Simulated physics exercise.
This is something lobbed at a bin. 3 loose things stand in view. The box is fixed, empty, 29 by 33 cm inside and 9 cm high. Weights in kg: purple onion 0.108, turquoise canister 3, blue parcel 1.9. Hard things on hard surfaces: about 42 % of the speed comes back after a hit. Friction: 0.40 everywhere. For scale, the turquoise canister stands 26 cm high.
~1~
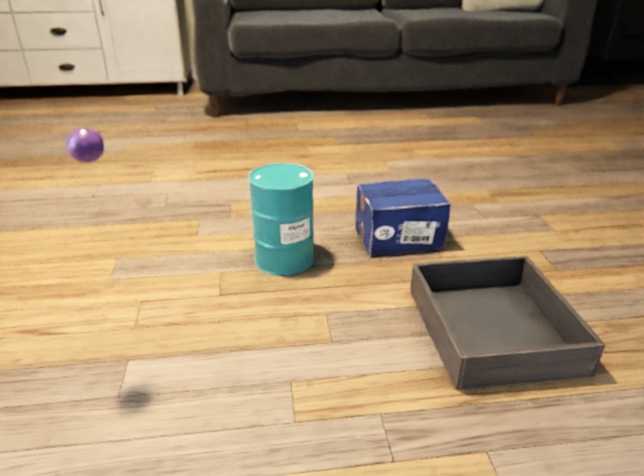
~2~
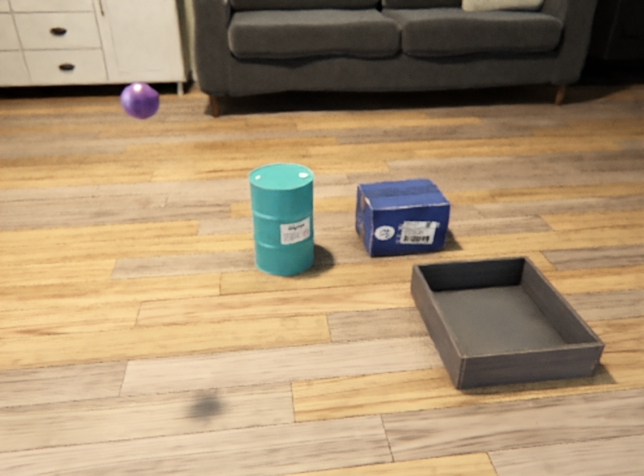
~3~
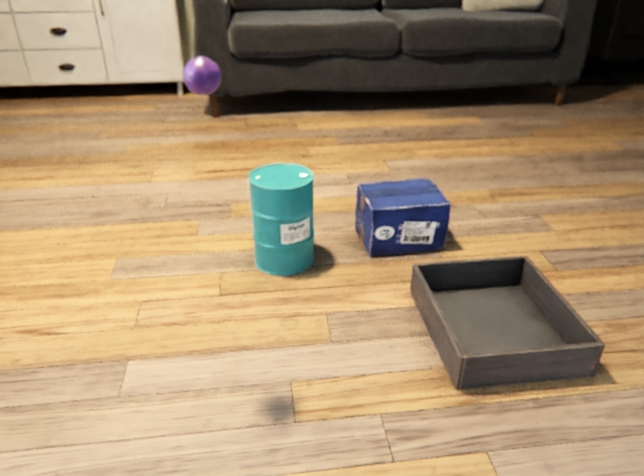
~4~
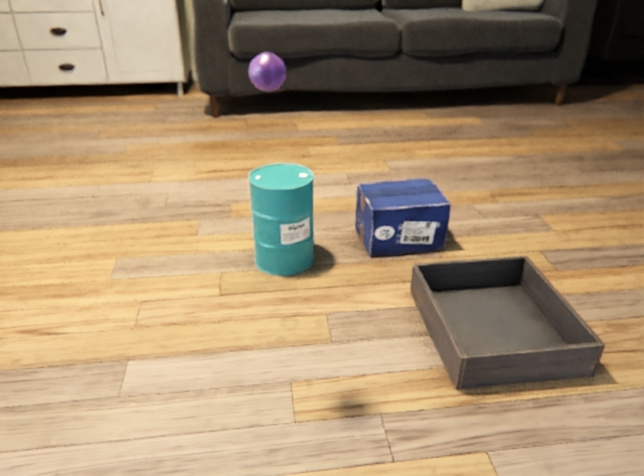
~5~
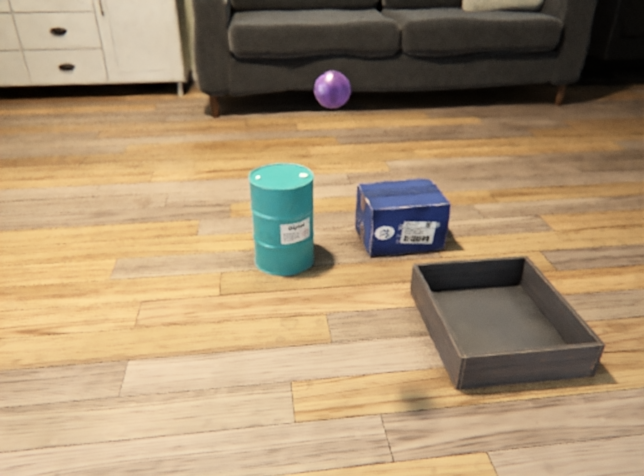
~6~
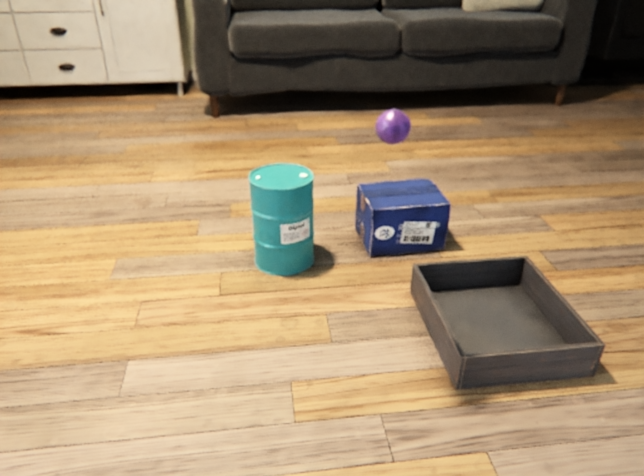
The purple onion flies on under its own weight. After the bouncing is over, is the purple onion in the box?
In the end the onion finishes inside.
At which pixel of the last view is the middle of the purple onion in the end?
Around (469, 357).
Then, 0.20 s after the last picture, onion inside the box; purple onion near (538, 330).
Then, 0.50 s after the last picture, onion inside the box; purple onion near (514, 343).
At rest, onion inside the box; the bystanders in place, give or take 10 cm. Seen from the same camera at the end, purple onion near (469, 357).
